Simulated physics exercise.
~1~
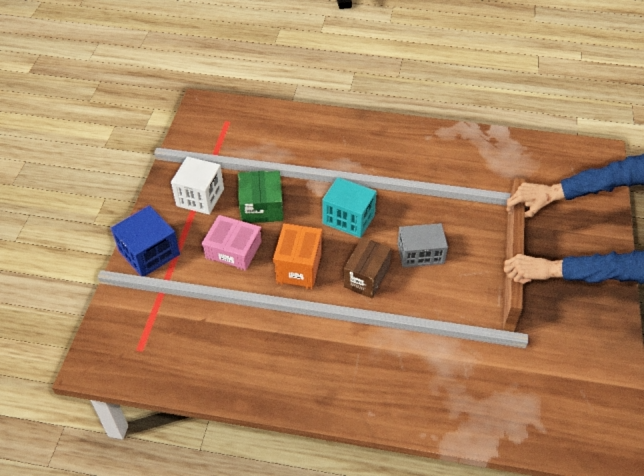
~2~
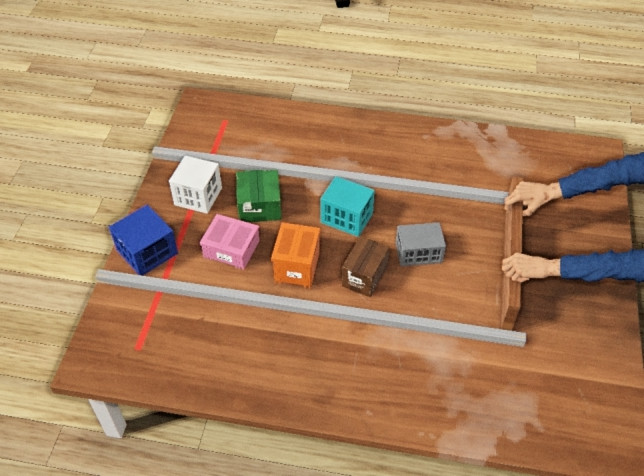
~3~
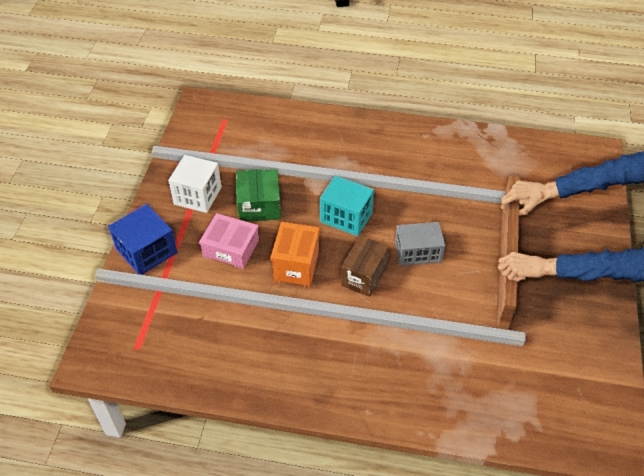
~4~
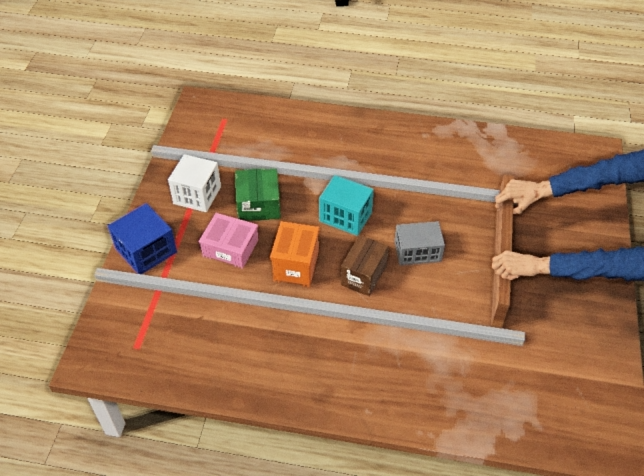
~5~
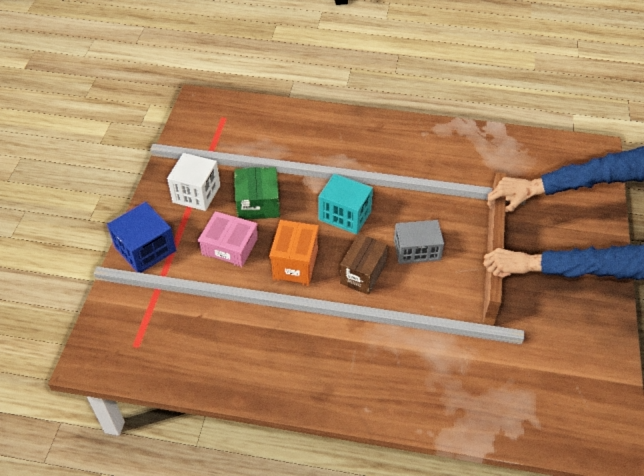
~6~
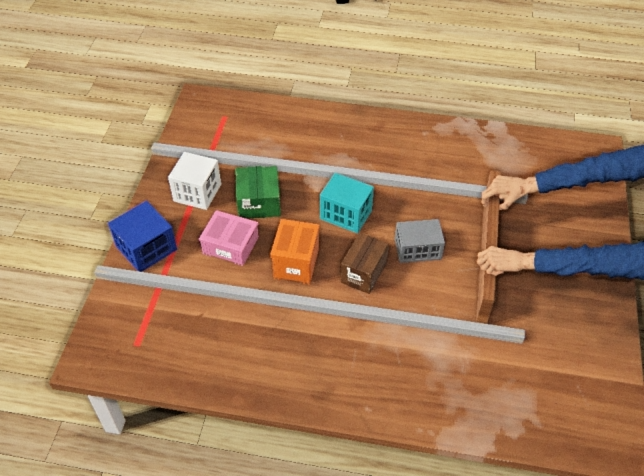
At the start, two hands hold a wooden plank at the right of a table, with eight colourful packages scattered between two grey rails and a red line crossing near the left. The hands then slide the plank slightly left toward the grey package, while the packages stay essentially still.
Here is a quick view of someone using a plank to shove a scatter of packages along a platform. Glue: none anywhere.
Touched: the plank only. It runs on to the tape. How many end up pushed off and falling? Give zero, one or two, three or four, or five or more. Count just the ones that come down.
The fall count stops at three or four.
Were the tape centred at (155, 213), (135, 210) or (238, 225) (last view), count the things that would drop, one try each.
Try by try, 5, 8 and 1.
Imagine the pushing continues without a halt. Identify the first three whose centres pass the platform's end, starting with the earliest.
First the blue crate, next the white crate, last the pink tote.
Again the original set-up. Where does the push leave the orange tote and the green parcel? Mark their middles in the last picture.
The orange tote comes to rest close to (124, 227), while the green parcel rests close to (141, 172).
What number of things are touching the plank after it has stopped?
That number would be 3.
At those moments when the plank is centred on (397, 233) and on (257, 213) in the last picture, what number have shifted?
First position 2; second position 8.
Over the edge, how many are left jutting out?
The total would be 2.
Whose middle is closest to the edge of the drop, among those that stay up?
The green parcel, it is.
Early on, none off yet; blue crate at rest near (143, 237); white crate at rest near (196, 181); pink tote at rest near (230, 238).
A while later, none off yet; blue crate travelled a little near (130, 235); white crate at rest near (195, 181); pink tote travelled about its own width near (189, 233).
Finally, the number that fall off is three or four; lost, pink tote, white crate and blue crate.
